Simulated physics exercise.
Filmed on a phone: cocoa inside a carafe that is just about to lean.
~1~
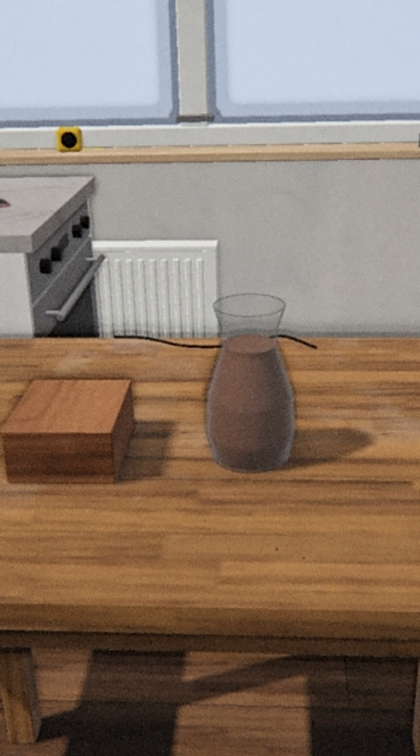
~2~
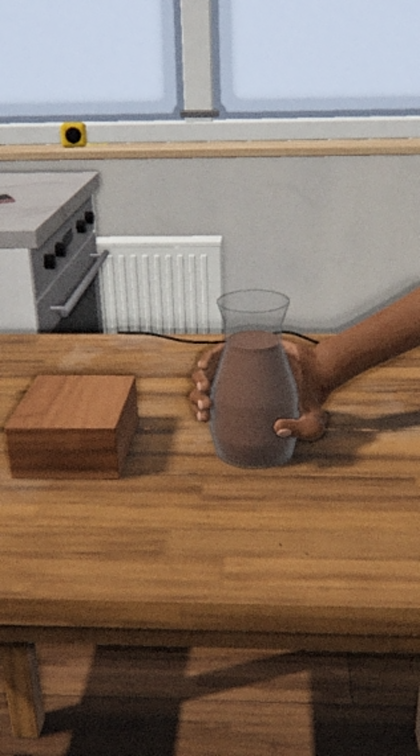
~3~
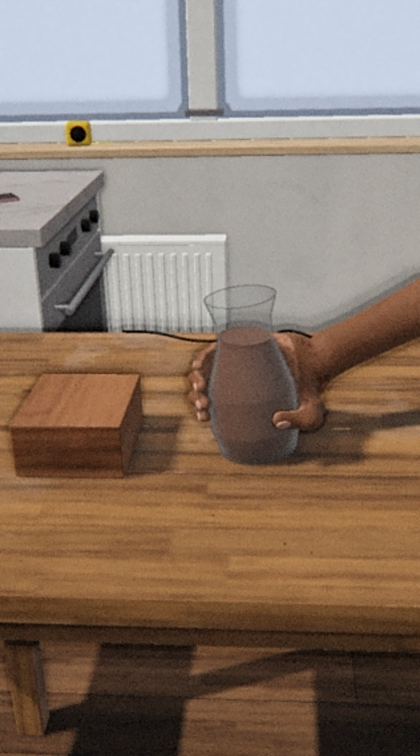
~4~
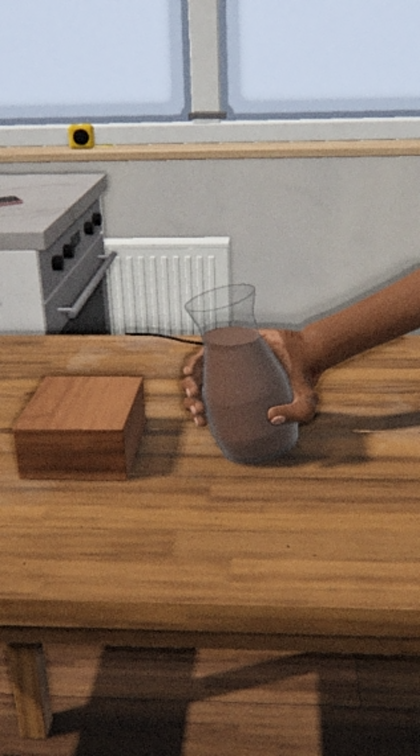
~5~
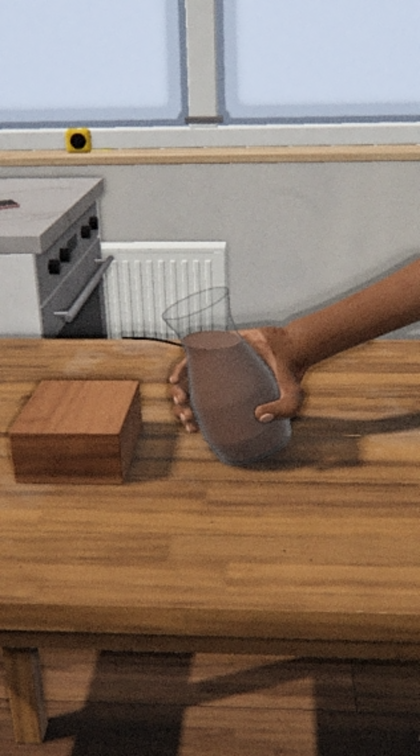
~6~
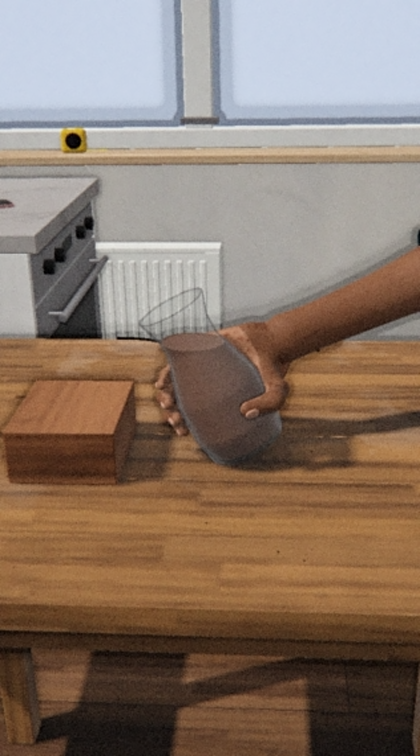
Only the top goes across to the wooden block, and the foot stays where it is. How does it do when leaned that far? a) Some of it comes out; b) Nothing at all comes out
The answer is a.
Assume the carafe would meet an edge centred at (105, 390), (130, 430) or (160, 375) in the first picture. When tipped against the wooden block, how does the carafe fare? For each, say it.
Taking each in turn: Some escapes, some escapes, nothing escapes.
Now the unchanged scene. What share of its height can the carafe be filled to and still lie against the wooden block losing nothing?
Roughly 55 per cent.
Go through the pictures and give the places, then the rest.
It stands upright; carafe (250, 380) about three quarters full, in the first picture.
A hand takes hold; carafe about three quarters full, surface at (253, 341); wooden block (76, 425), in the second picture.
It is leaning; carafe (250, 372) about three quarters full, in the third picture.
Tipping on its foot; carafe about three quarters full, surface at (230, 336); wooden block (84, 426), in the fourth picture.
The top moves towards the wooden block; carafe (225, 373) tipped 20°, in the fifth picture.
On the way over; carafe (208, 374) tipped 25°; wooden block (74, 430), in the sixth picture.
A moment on, the carafe leans by about 45°; all is still inside.
Further on, the carafe leans by about 55°; a puddle lies under it; nearly all of the cocoa is inside.
When it is over, the carafe leans by about 60°, against the wooden block; a puddle lies under it; nearly all of the cocoa is inside.
